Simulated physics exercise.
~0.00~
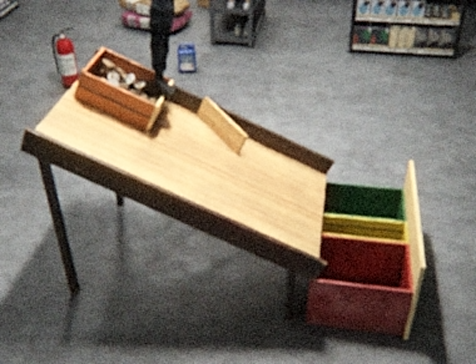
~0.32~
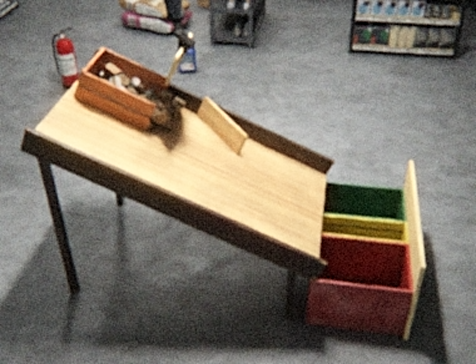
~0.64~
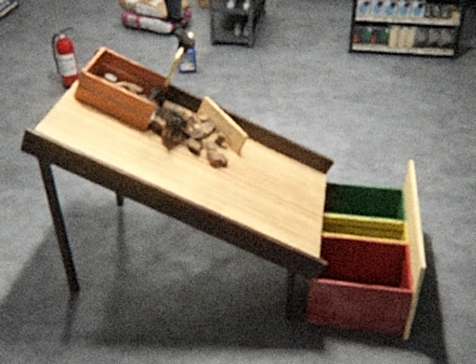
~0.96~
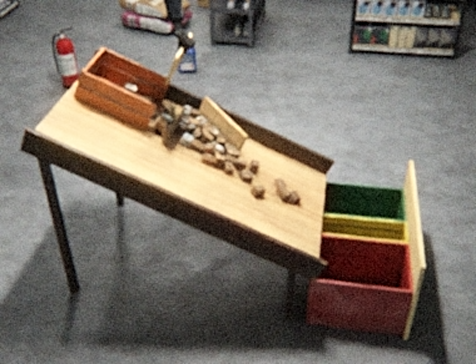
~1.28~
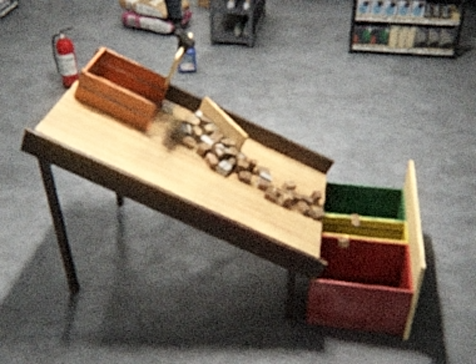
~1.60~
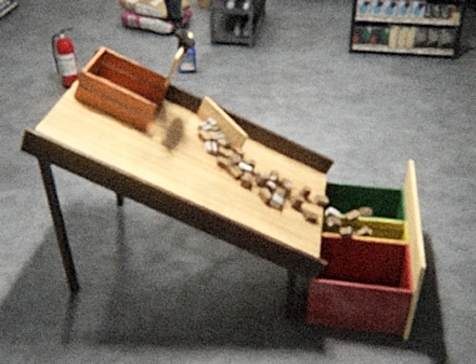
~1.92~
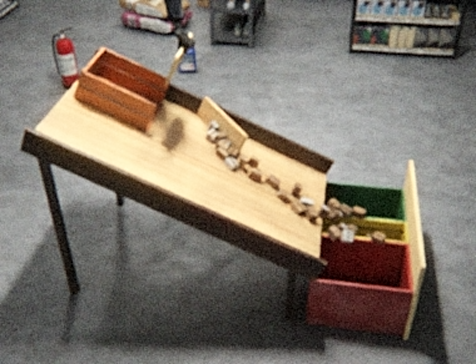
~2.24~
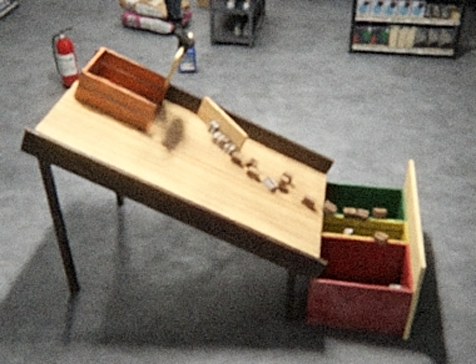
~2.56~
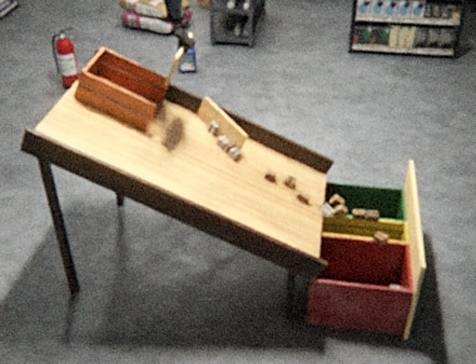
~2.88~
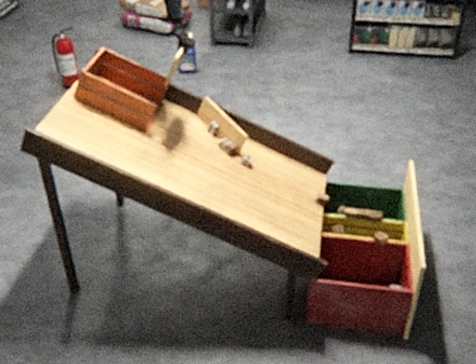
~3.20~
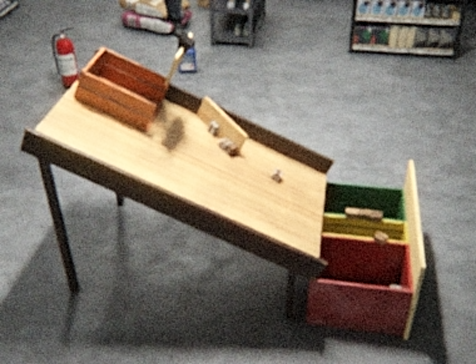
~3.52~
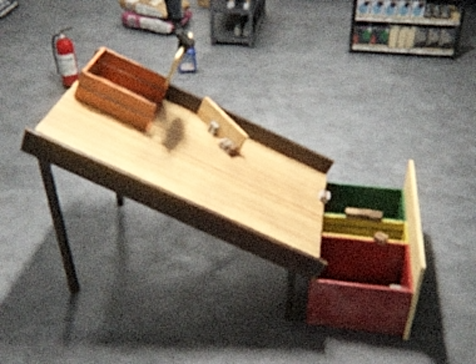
A wooden table slopes down to the right across a grey shop floor, seen from above and to one side, with an open orange pen at its top and an angled board below it. At its foot sit a green tub, a yellow tote and a red tub. The gate lifts from the pen, and small brown and grey parcels spill out, slide past the board and stream down the slope. They drop off the lower edge, most into the yellow tote, some into the green and red tubs. The flow thins, leaving a few parcels resting against the board.
